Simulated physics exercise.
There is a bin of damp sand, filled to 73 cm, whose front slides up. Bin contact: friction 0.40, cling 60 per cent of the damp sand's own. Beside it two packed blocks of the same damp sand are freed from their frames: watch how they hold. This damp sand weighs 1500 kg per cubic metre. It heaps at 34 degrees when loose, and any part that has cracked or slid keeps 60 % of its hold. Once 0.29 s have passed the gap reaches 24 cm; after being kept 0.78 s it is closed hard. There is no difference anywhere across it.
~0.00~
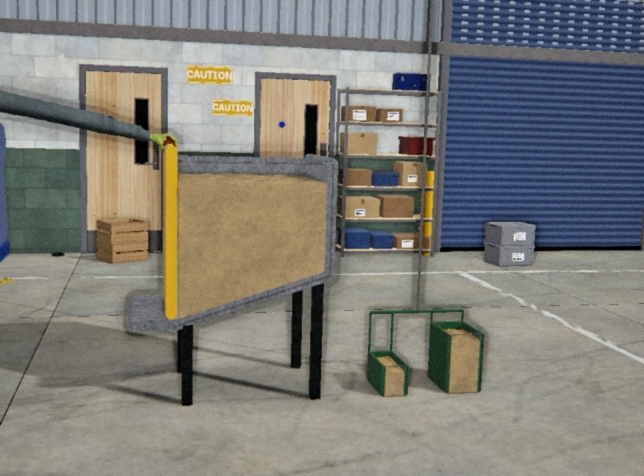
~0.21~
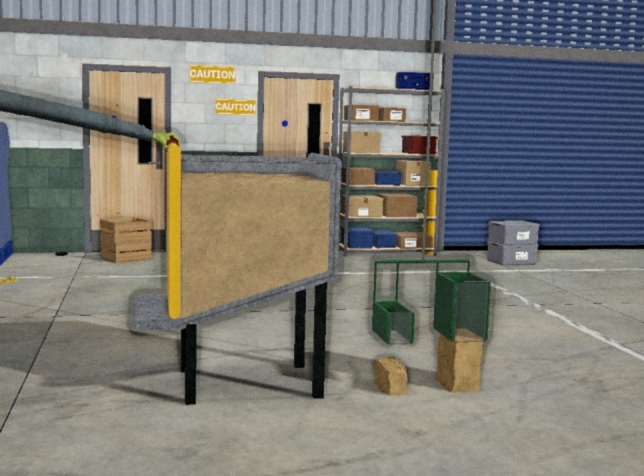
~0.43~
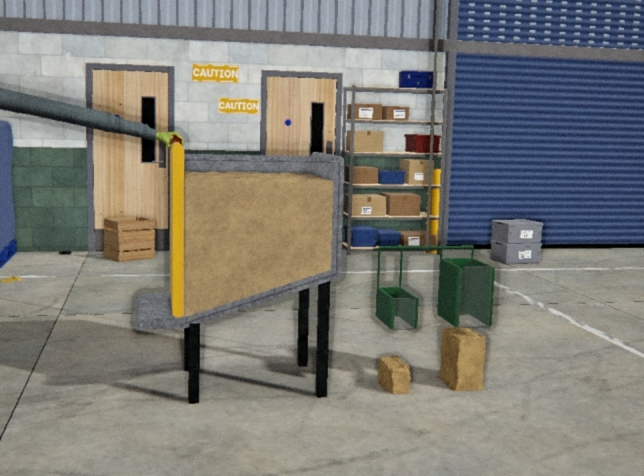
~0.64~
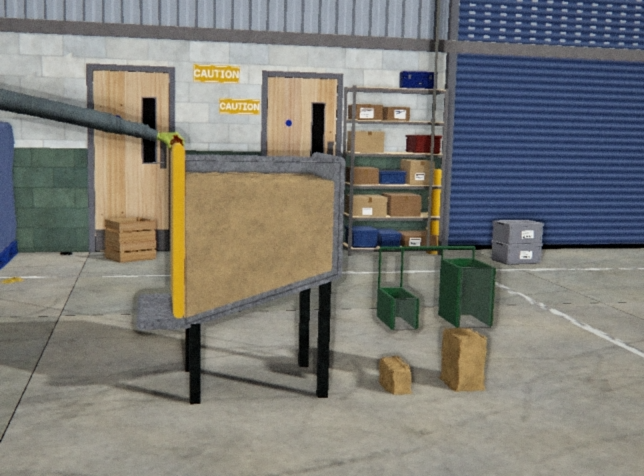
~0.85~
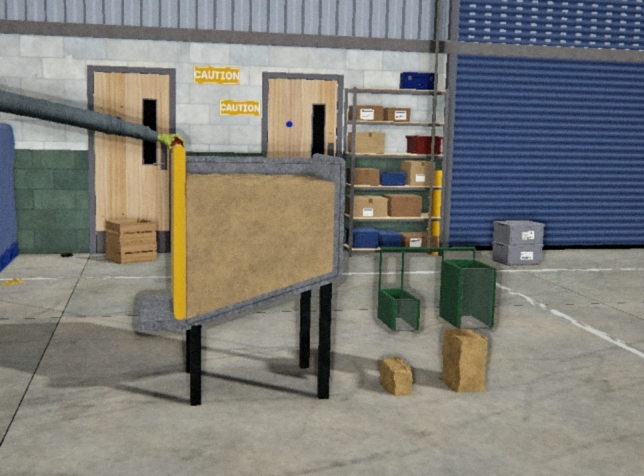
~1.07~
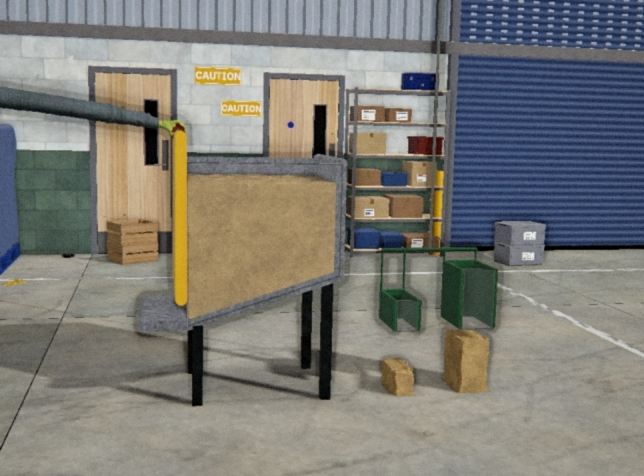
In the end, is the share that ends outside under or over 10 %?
What ends outside settles at a share beneath 10 percent.
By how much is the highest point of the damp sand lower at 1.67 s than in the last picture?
The difference comes to roughly 0 cm.
By 1.34 s, the hatch is 24 cm open and 0 % is out.
By 1.67 s, the hatch is 24 cm open and 0 % is out.
By 2.00 s, the hatch is 24 cm open and 0 % is out.
By 2.33 s, the hatch is 5.8 cm open and 0 % is out.
By 2.72 s, at the end, the hatch is shut and 0 % is out.
